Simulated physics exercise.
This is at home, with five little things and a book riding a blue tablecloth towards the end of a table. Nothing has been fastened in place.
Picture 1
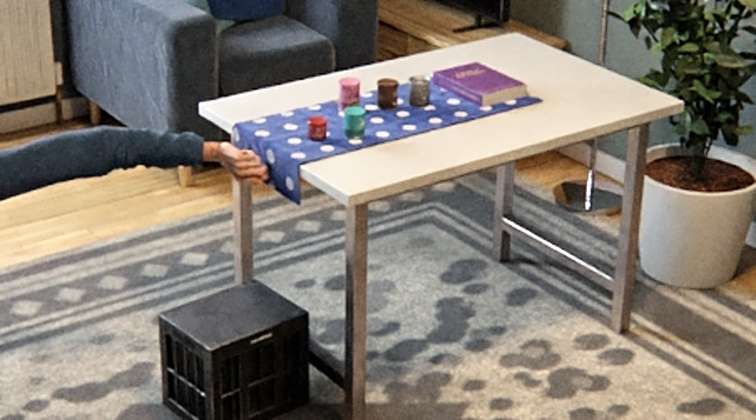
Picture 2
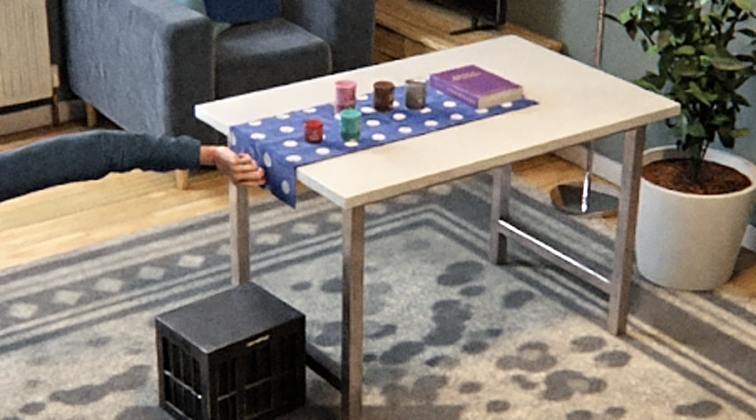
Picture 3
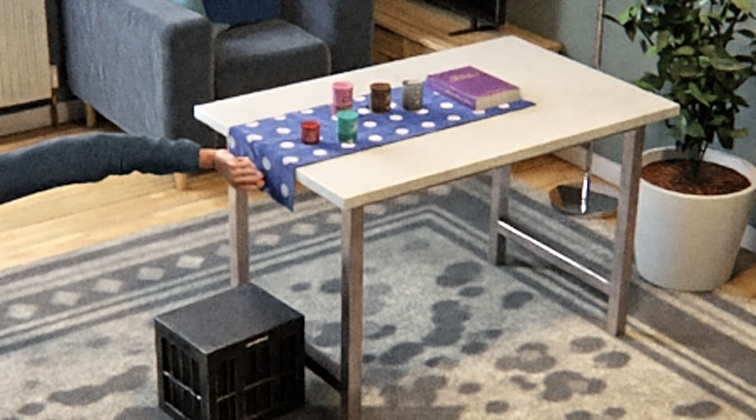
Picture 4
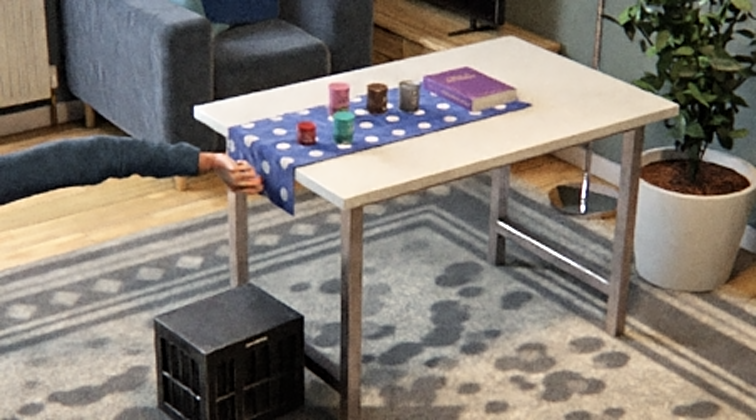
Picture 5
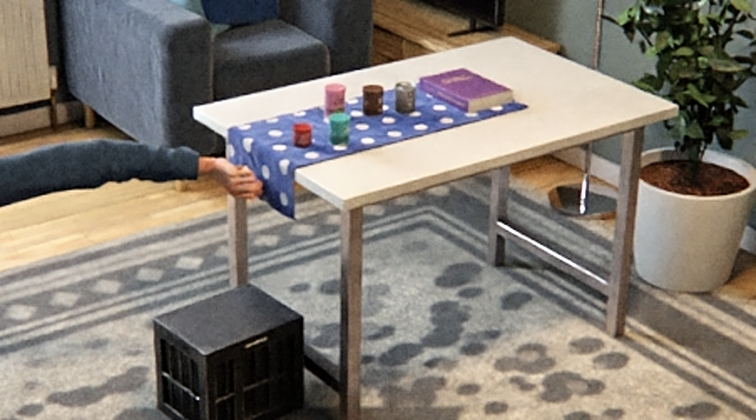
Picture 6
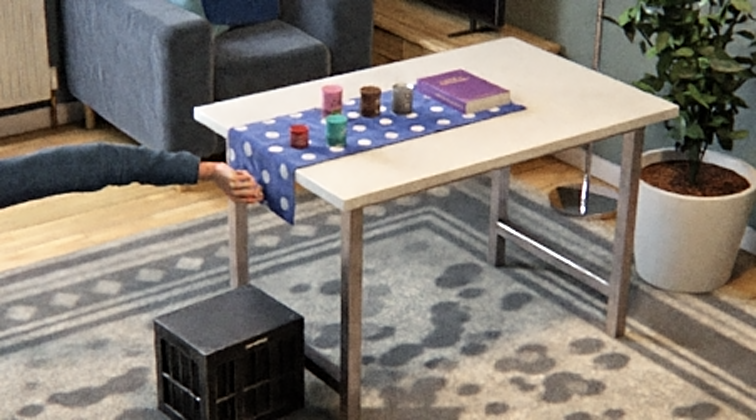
A hand slowly pulling a blue polka-dot cloth at a white table's left edge, five small pots and a purple book sliding left with it.
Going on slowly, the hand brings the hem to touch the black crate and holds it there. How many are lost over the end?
In all, three slip off.
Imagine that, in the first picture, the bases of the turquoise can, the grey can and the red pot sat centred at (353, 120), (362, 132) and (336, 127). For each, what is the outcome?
Turquoise can: Gone off. Grey can: Gone off. Red pot: Gone off.
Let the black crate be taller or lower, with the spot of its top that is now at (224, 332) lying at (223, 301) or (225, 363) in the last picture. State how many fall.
It comes to 2 and 4 over the edge.
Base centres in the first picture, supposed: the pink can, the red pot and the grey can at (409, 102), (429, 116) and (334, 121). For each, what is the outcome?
Here's how it goes: The pink can makes it through, the red pot makes it through, and the grey can ends up down.
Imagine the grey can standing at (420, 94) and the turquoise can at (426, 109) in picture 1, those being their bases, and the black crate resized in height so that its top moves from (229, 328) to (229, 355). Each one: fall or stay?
Observed: Grey can remains seated; turquoise can remains seated.
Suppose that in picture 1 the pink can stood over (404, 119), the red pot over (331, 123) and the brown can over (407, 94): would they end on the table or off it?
The pink can keeps its place on top; the red pot goes over; the brown can survives.
Early on, hem near (259, 275); red pot and turquoise can gone.
Midway, hem on the crate; red pot, turquoise can and pink can gone.
Finally, hem on the crate; red pot, turquoise can and pink can gone. The count of fallen things is three.
